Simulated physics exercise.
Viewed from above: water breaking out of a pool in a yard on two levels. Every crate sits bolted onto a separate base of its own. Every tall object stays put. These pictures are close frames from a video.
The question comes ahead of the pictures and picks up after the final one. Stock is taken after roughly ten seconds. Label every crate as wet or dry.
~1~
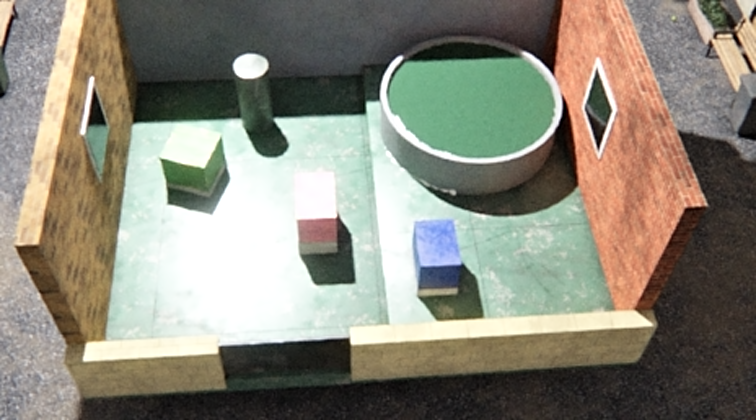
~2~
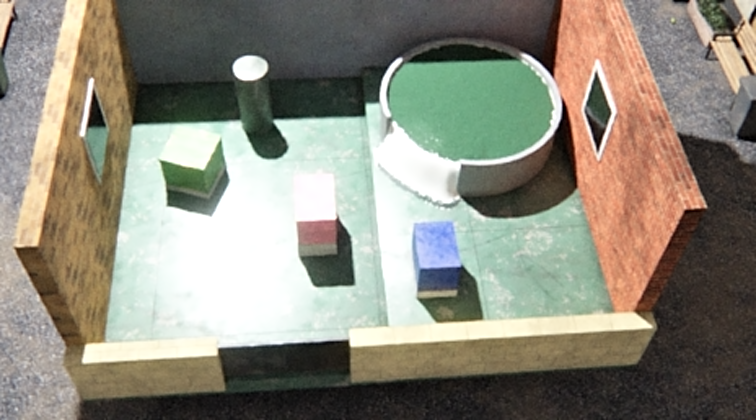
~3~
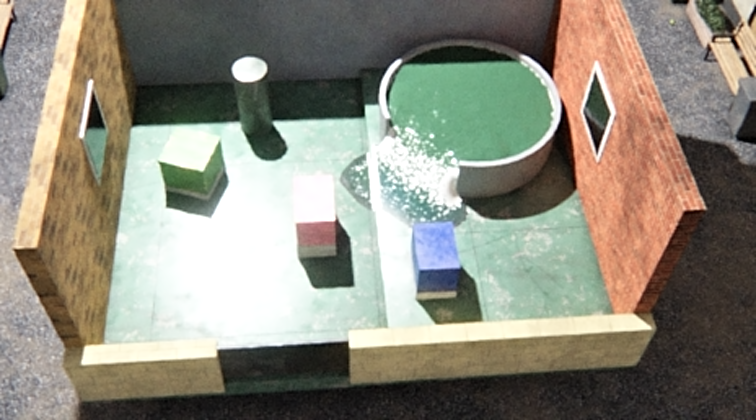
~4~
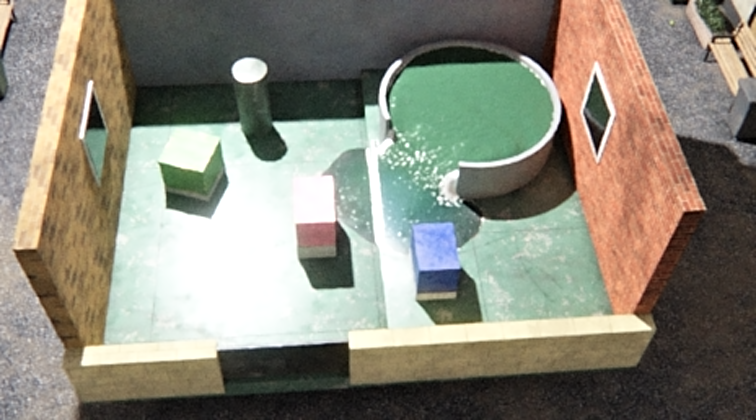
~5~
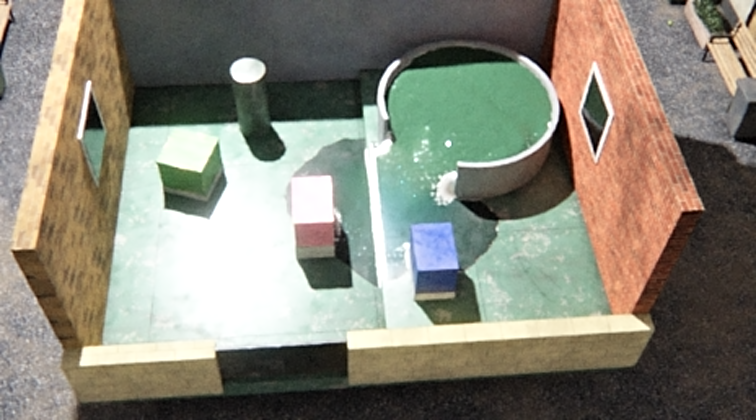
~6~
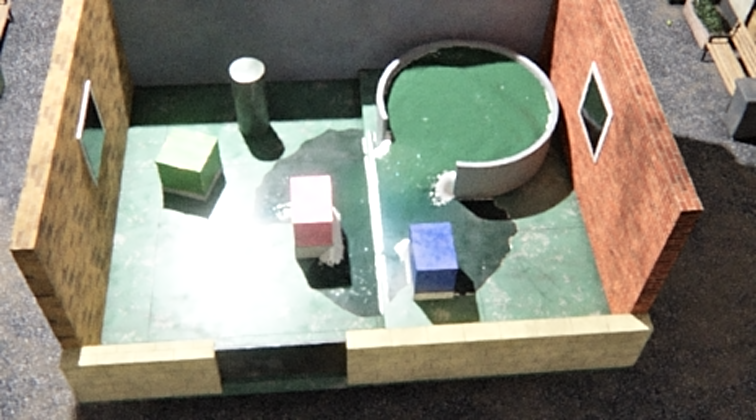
Green crate: Wet; pink crate: Wet; blue crate: Wet.
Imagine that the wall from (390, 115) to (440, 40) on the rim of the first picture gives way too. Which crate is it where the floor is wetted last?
Last in line is the blue one.
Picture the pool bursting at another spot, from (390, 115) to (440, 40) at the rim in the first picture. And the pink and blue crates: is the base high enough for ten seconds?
As I see it, the pink one is not reached, and the blue one is not reached.
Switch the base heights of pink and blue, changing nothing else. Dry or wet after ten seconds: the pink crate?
The pink crate is reached.
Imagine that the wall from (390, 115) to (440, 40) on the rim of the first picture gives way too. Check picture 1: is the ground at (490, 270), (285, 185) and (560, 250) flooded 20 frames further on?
Unwetted / soaked / unwetted.
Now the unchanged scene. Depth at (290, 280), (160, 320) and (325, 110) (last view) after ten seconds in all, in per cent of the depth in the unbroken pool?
18, 16, 30 %.
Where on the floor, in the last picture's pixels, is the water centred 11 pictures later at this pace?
Somewhere near (402, 185).
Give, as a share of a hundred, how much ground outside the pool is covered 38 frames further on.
That should be about 85 %.
A moment on, water covers 35 % of the floor; the green crate water round its plinth, the pink crate water round its plinth, the blue crate water round its plinth.
Next, water covers 55 % of the floor; the green crate water round its plinth, the pink crate water round its plinth, the blue crate water round its plinth.
Then, water covers 75 % of the floor; the green crate water round its plinth, the pink crate water round its plinth, the blue crate water round its plinth.
Later, water covers 85 % of the floor; the green crate water round its plinth, the pink crate water round its plinth, the blue crate water round its plinth.
In the end, water covers 100 % of the floor; the green crate was topped, the pink crate was topped, the blue crate was topped.
